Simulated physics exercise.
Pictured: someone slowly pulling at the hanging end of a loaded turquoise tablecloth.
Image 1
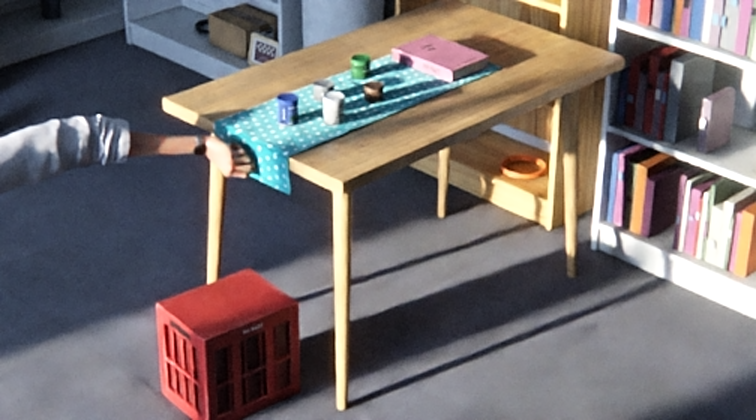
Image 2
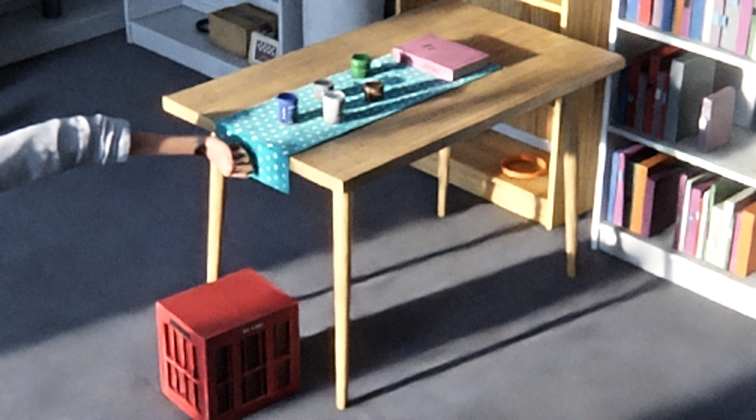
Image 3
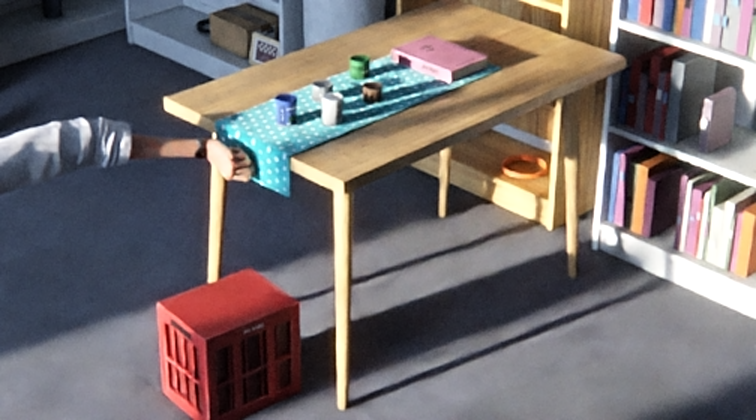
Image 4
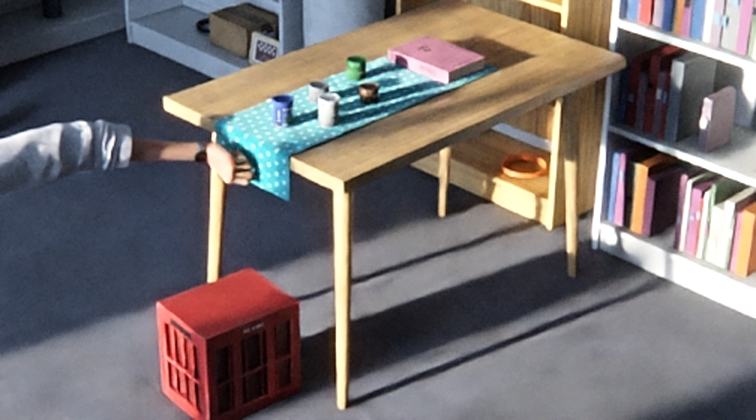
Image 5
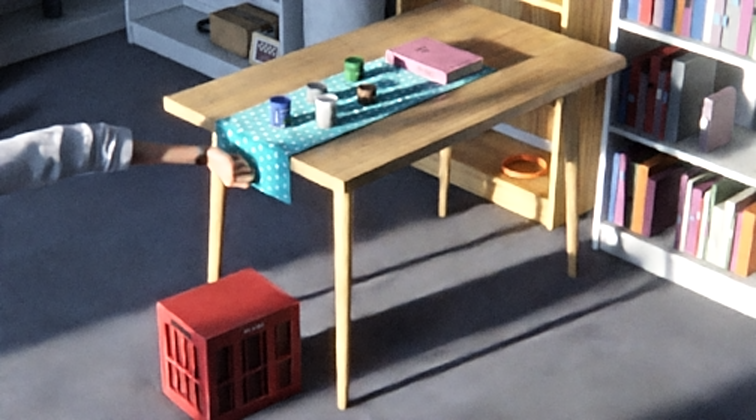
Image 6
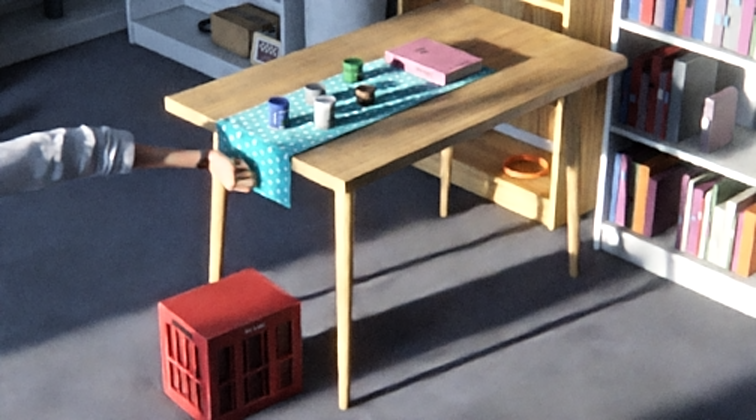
A turquoise dotted cloth, gripped at its hanging end by a hand reaching in from the left, creeps slightly toward that hand over a wooden table, seen from above in a sunlit room with bookshelves. On it sit blue, white, grey, brown and green pots and a pink book, with a red crate on the floor below. The hem lowers slightly as the pots shift a little left, the view staying still.
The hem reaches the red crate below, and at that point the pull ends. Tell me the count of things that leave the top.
Three items fall.
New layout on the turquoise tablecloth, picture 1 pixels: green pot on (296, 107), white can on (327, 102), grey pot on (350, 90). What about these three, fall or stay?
Final state: The green pot is no longer up, the white can is no longer up, the grey pot is still in place.
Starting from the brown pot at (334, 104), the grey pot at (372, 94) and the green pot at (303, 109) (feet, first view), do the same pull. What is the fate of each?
Outcome: Brown pot falls away, grey pot stays, green pot falls away.
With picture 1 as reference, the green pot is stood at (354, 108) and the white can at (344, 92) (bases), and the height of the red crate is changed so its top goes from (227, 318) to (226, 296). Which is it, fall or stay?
Result: Green pot still there, white can still there.
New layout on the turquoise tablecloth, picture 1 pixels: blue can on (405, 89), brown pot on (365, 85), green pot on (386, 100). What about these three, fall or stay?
Blue can: Stays. Brown pot: Stays. Green pot: Stays.
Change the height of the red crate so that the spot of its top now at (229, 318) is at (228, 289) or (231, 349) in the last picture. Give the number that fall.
We'd get 2 in the first case and 4 in the second.
Early on, hem near (254, 214); all still up.
Midway, hem near (254, 245); blue can gone.
Near the end, hem near (254, 279); blue can and white can gone.
Finally, hem on the crate; blue can, white can and grey pot gone. The answer is three.
